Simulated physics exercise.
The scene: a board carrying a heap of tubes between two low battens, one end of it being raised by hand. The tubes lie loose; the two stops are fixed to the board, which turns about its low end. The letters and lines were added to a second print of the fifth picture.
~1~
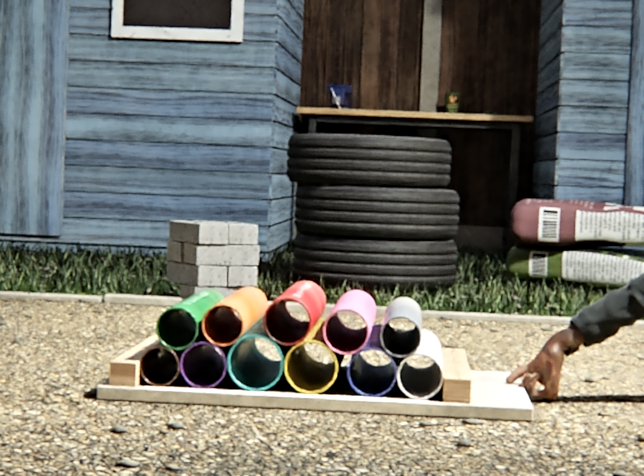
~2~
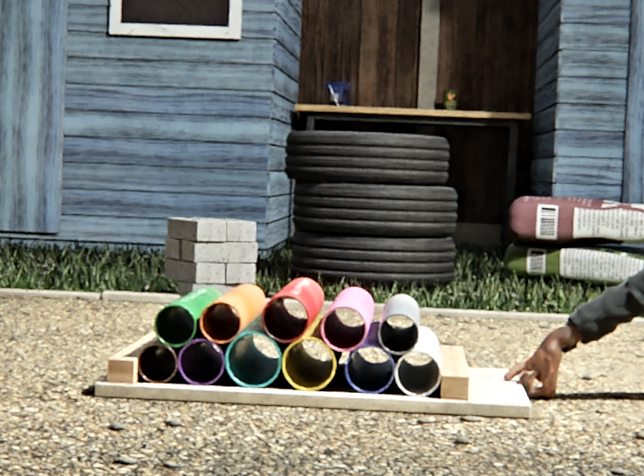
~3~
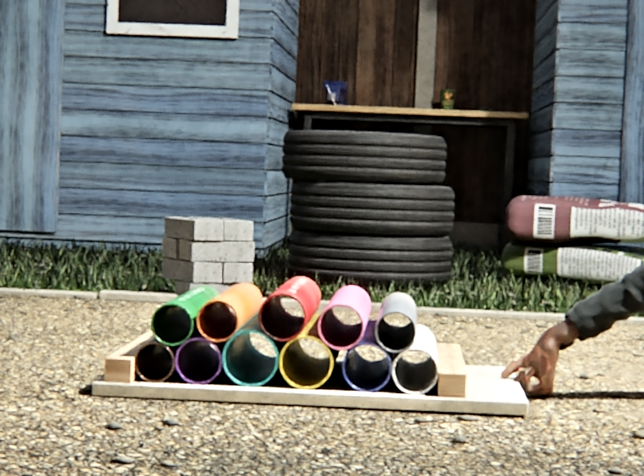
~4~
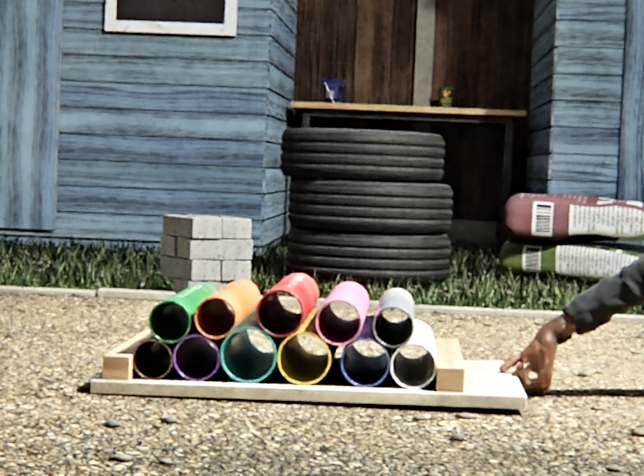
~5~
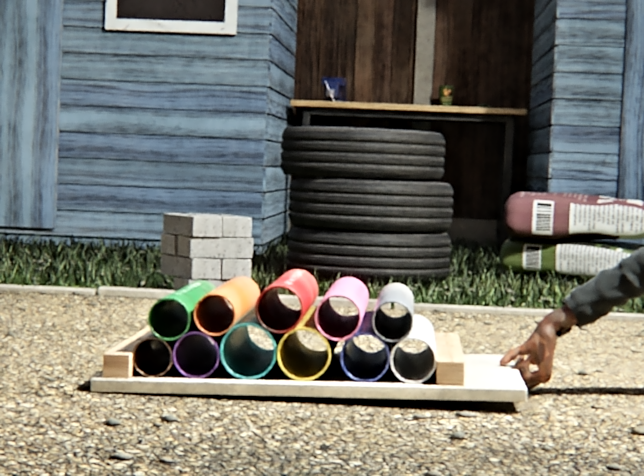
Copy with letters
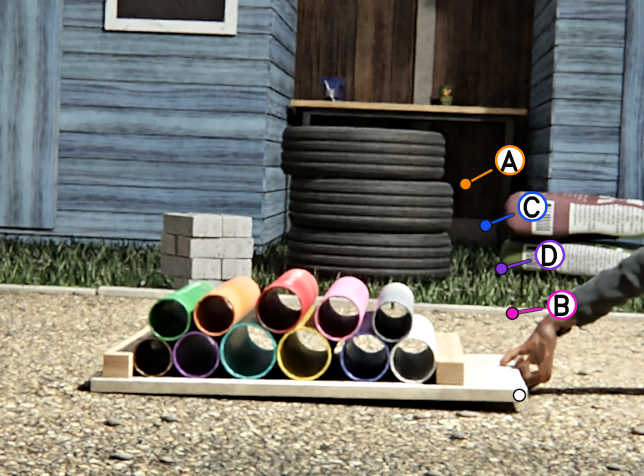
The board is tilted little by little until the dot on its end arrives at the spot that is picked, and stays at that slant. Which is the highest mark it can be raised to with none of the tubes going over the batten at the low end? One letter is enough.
Mark D is as high as it can go.
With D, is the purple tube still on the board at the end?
The purple tube: Yes.
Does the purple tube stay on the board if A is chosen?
Yes, with A.
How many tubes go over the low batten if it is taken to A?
With A, two.
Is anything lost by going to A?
Yes, at A.
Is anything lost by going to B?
No.
On the copy, A at (466, 184); B at (512, 313); C at (486, 226); D at (501, 268); the white dot at (520, 395).
On D. First, board at 14°.
Then, board at 19°.
Finally, board at 19°, none over the low batten.
By contrast, A two over the low batten (green, orange); B none over the low batten; C two over the low batten (green, orange).
